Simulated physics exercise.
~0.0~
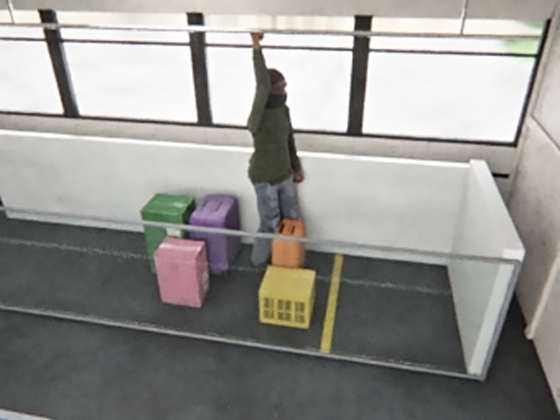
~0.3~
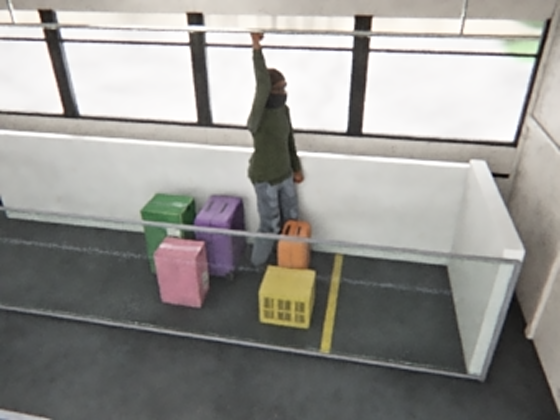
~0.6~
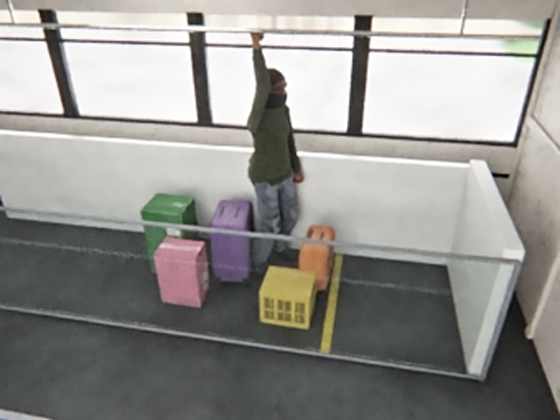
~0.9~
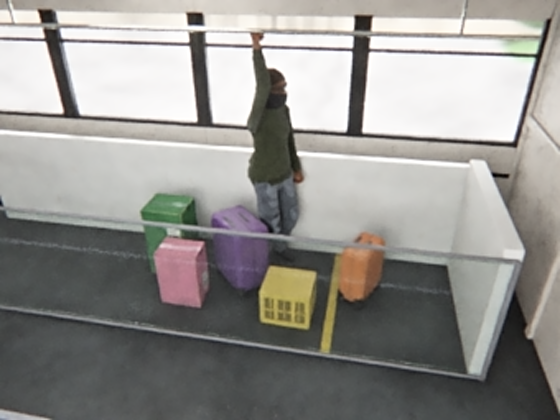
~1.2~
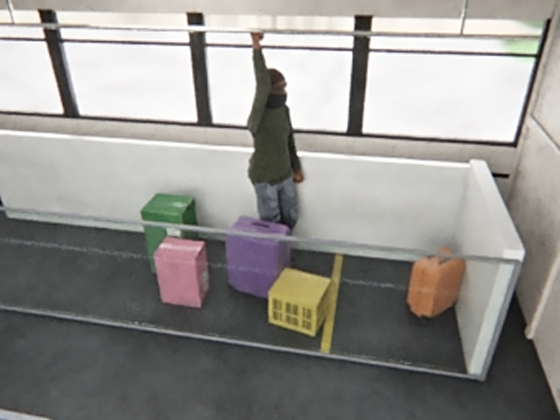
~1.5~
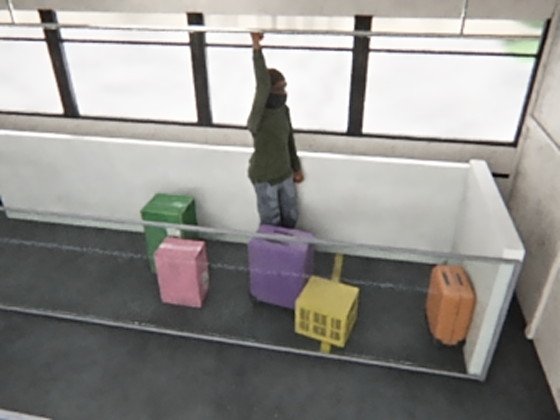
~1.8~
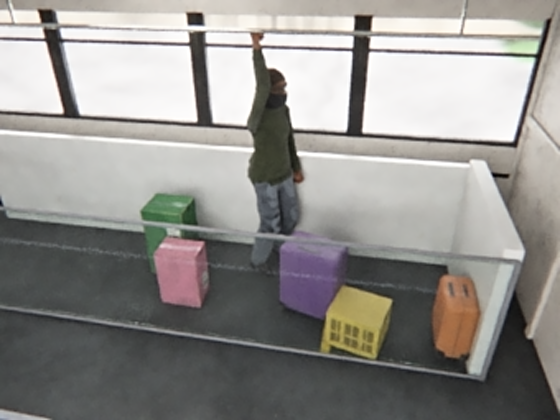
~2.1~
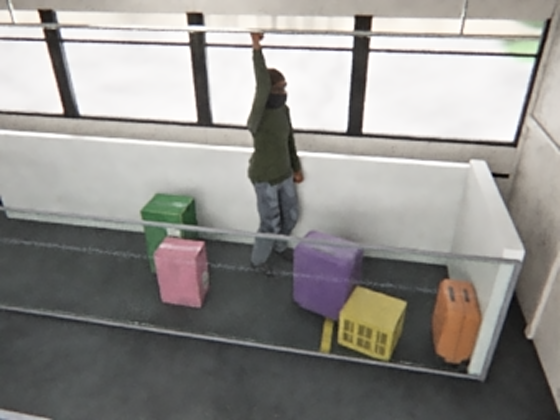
An orange wheeled case and a big purple one begin easing to the right across a tram's standing bay, where a passenger grips the overhead rail with one raised arm. The orange case pulls ahead, rolls over the yellow line and nears the white panel at the right end. The purple case follows more slowly, sliding past the passenger's legs towards the yellow crate. The crate then shifts right as well, turning slightly and crossing the line with the purple case close behind. All three end on the right, still upright, while the green and pink luggage and the passenger stay put.
